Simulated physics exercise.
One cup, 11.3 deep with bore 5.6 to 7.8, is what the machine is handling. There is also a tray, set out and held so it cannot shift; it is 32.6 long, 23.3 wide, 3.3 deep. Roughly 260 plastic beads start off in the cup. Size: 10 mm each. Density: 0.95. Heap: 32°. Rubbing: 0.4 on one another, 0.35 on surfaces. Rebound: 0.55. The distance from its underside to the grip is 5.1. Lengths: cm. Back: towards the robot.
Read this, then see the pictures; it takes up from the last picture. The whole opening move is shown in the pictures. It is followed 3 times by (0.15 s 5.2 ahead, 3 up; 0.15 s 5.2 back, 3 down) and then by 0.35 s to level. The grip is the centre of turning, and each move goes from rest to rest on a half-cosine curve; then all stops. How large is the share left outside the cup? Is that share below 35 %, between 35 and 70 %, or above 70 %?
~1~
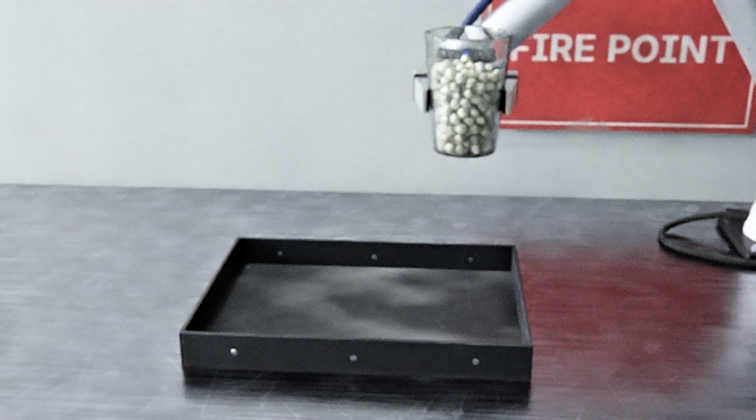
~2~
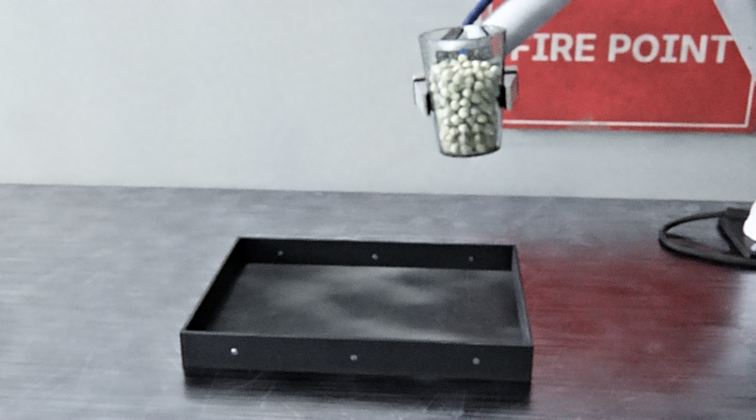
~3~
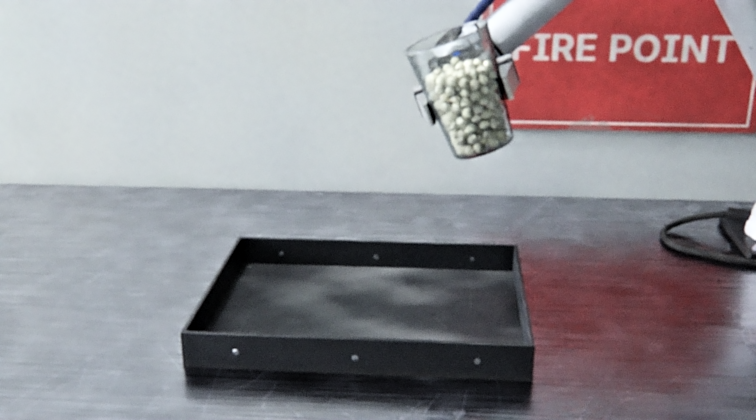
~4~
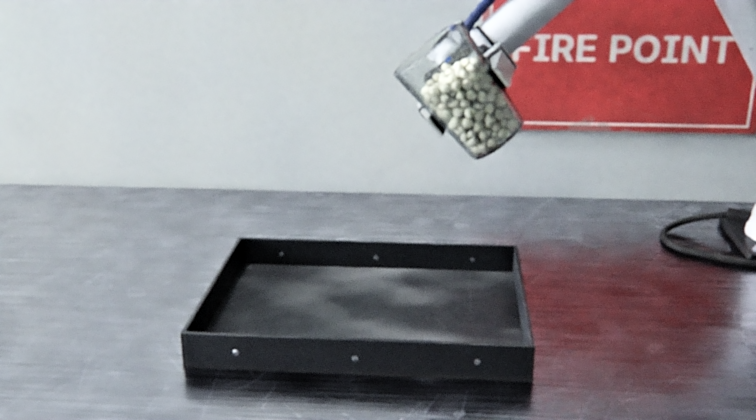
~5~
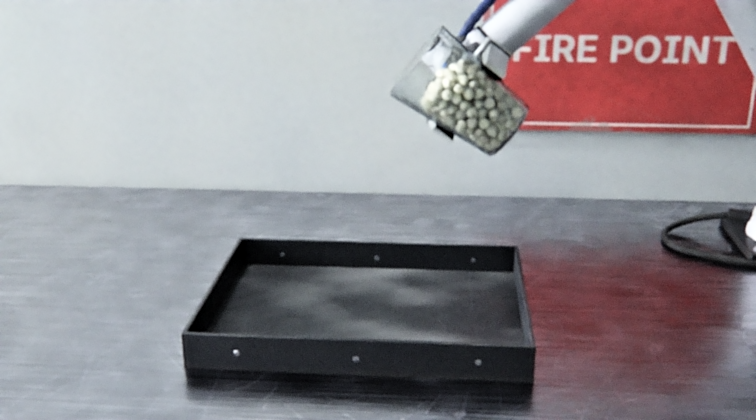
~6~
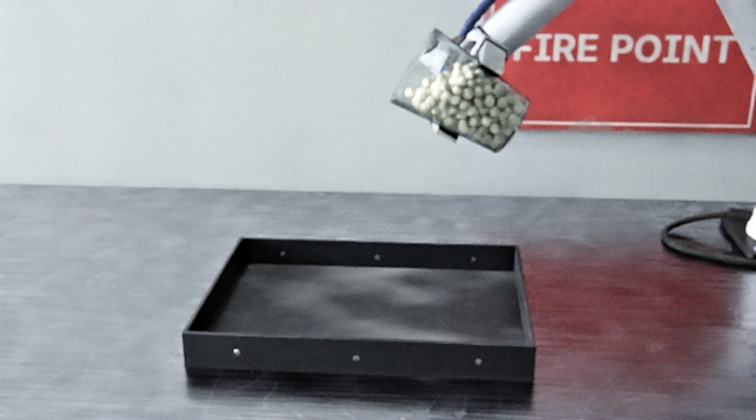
The share is between 35 and 70 %.
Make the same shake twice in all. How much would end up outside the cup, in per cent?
I'd expect close to 45 per cent then.
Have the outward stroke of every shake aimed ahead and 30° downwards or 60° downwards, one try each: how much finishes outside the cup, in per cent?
You'd get about 10 per cent with the first setting and about 0 per cent with the second.
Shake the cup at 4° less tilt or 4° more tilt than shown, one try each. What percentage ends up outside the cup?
About 40 and 60 %.
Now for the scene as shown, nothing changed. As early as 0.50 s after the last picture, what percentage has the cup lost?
Near 25 in a hundred parts have gone so far.
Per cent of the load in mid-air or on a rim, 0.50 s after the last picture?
1 %.
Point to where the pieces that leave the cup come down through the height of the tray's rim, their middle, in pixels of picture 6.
I'd put it somewhere near (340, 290).
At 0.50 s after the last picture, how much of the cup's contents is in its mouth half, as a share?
Around 60 in a hundred.
Then, 0.50 s later, tilted 59° forward, highest piece 28 above the table; 189 in the cup, 66 in the tray, 3 in flight or on a rim.
Then, 1.00 s later, tilted 48° forward, highest piece 25 above the table; 131 in the cup, 116 in the tray, 3 on the table or floor, 8 in flight or on a rim.
Then, 1.45 s later, level, highest piece 27 above the table; 131 in the cup, 124 in the tray, 3 on the table or floor.
Then, 2.50 s later, level, highest piece 27 above the table; 131 in the cup, 124 in the tray, 3 on the table or floor.
At rest, 131 in the cup, 124 in the tray, 3 on the table or floor. That is 49 % outside the cup.
